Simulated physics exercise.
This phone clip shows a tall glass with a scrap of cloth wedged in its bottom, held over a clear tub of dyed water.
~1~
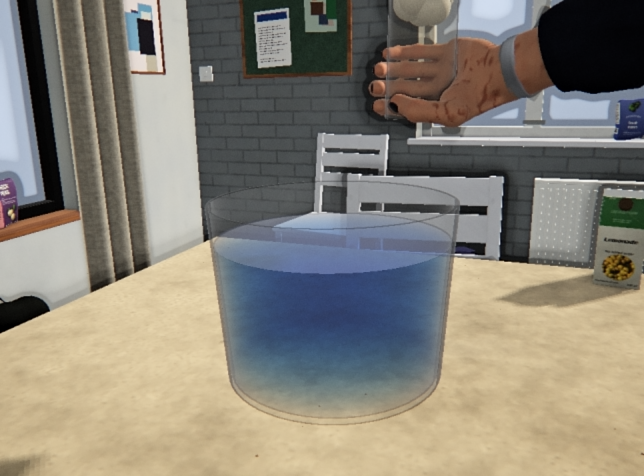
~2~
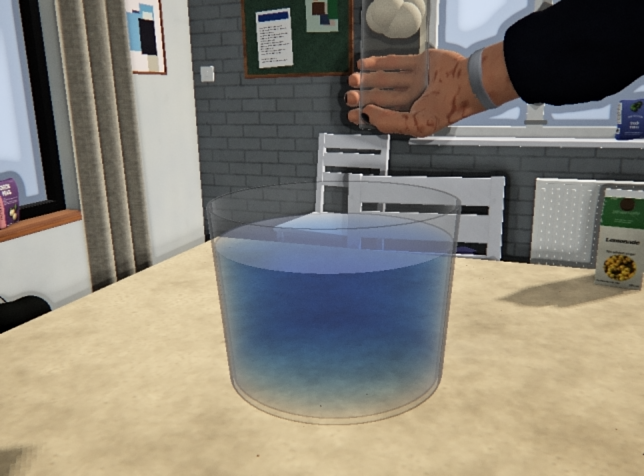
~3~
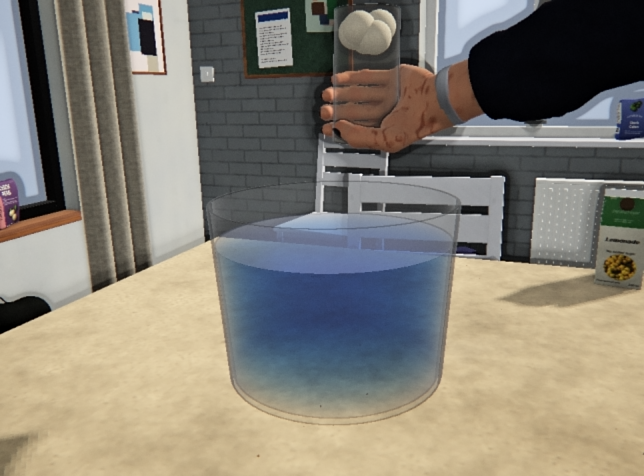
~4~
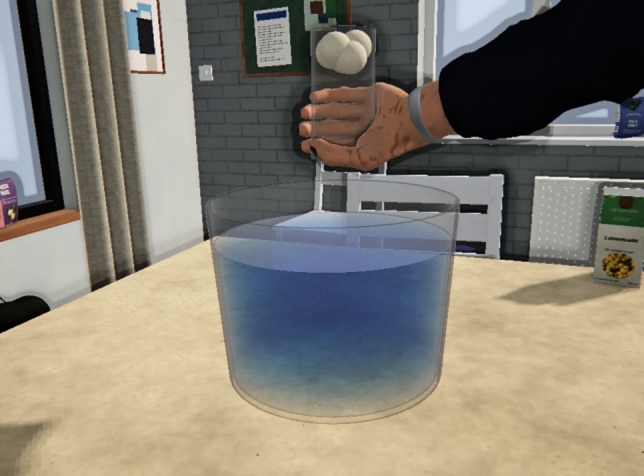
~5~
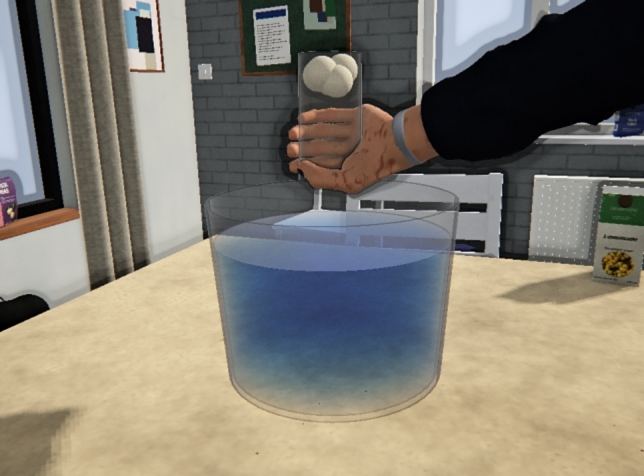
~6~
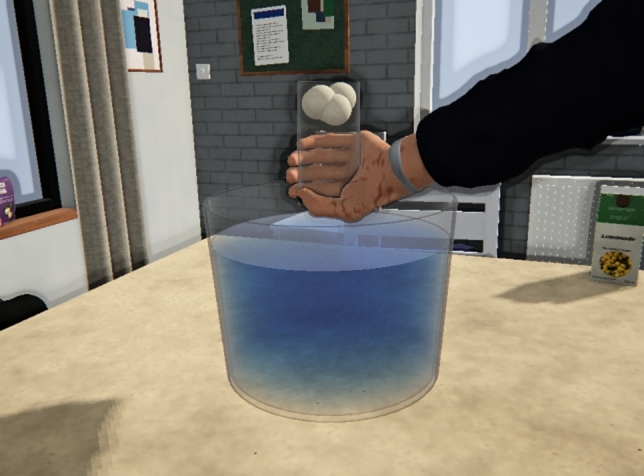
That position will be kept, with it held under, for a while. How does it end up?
It ends up dry.
A moment on, the tall glass enters the dyed water.
Further on, air is trapped inside and holds the level down.
When it is over, the tall glass is under, still full of air, and the scrap of cloth is dry.
